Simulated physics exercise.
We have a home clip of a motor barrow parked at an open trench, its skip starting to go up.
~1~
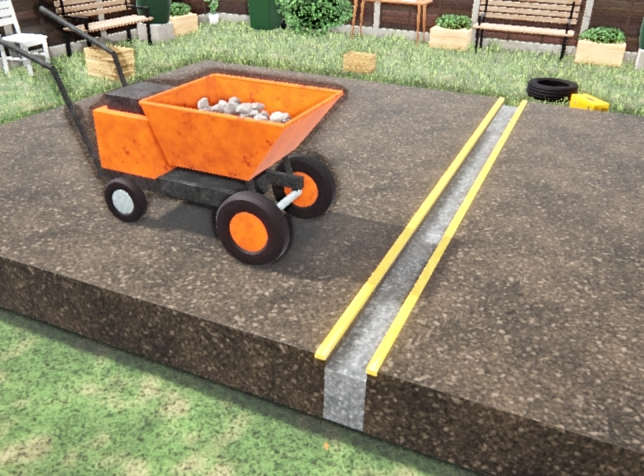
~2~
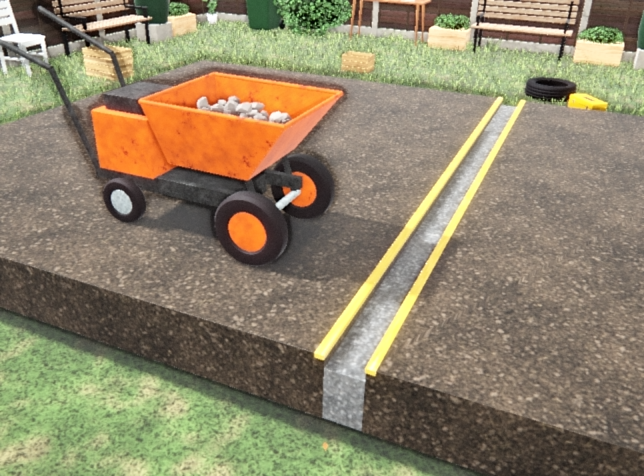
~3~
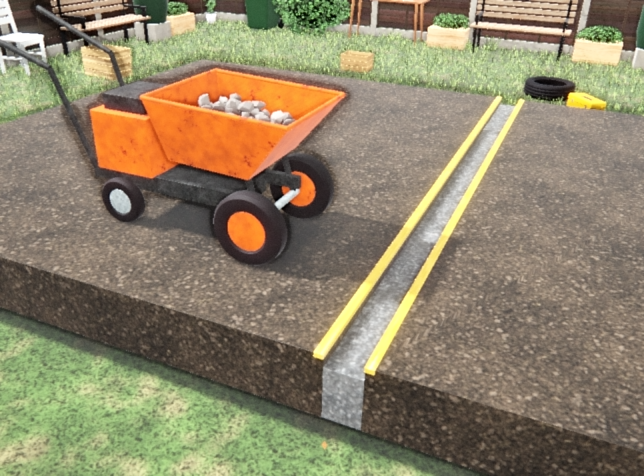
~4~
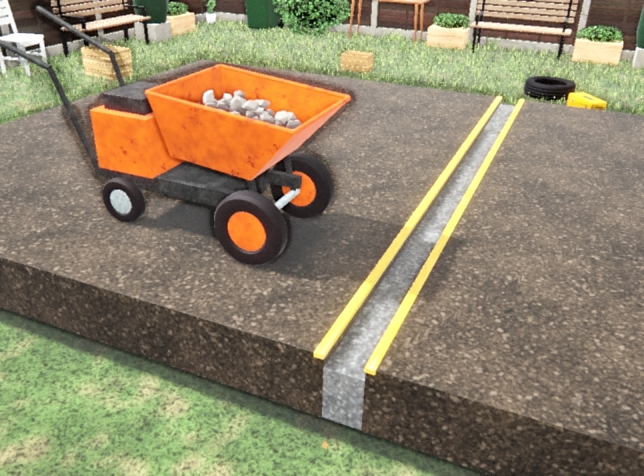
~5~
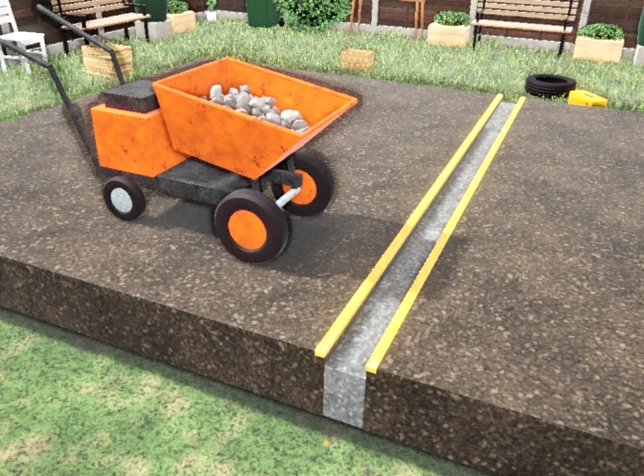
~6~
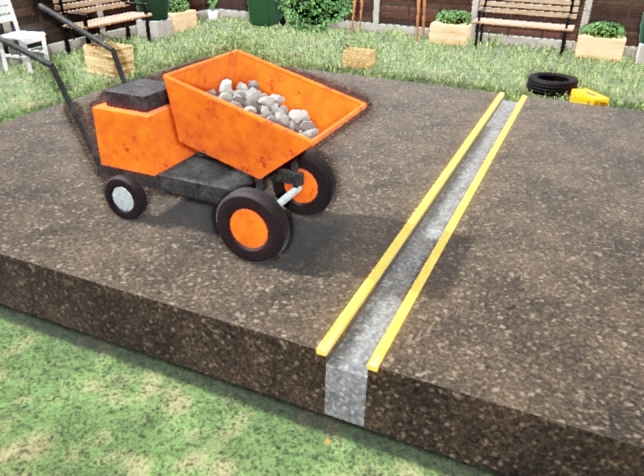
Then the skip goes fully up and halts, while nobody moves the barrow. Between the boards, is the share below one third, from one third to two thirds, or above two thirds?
Amount in: A third to two thirds.
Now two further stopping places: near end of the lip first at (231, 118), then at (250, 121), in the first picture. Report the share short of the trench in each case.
The first position yields around 40 per cent; the second yields around 30 per cent.
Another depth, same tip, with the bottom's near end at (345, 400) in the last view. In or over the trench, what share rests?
Something close to 80 per cent.
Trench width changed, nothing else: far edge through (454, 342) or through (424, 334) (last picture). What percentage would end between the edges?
Close to 80 per cent in the first, close to 70 per cent in the second.
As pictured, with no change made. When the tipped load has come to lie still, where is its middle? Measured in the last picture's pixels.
I'd say the middle ends up at about (410, 261).
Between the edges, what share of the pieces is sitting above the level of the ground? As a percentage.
50 per cent, near enough.
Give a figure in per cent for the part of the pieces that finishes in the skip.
35 per cent, roughly.
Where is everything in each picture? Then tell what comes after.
The first picture shows lip of the skip at (285, 127), level; top of the load at (231, 118), broken stones; first edge of the trench at (347, 317); far edge at (394, 330), the trench under half as wide as the skip, and shallow for its width.
The second picture shows lip of the skip at (285, 127), level; top of the load at (230, 117).
The third picture shows lip of the skip at (288, 129), tipped barely; top of the load at (232, 115).
The fourth picture shows lip of the skip at (294, 133), tipped a little; top of the load at (234, 116).
The fifth picture shows lip of the skip at (302, 137), tipped a little; top of the load at (228, 112).
The sixth picture shows lip of the skip at (313, 143), tipped clearly; top of the load at (236, 108); first edge of the trench at (348, 313); far edge at (395, 326).
Soon after the last picture, skip tipped steeply; all in the skip.
A little later, skip tipped right over; most in the skip; a small part in or heaped over the trench; a stray few beyond it.
Later still, skip tipped right over; about a third in the skip; a small part short of the trench; about half in or heaped over the trench; about a quarter beyond it.
At rest, skip tipped right over; about a third in the skip; a small part short of the trench; about half in or heaped over the trench; about a quarter beyond it.
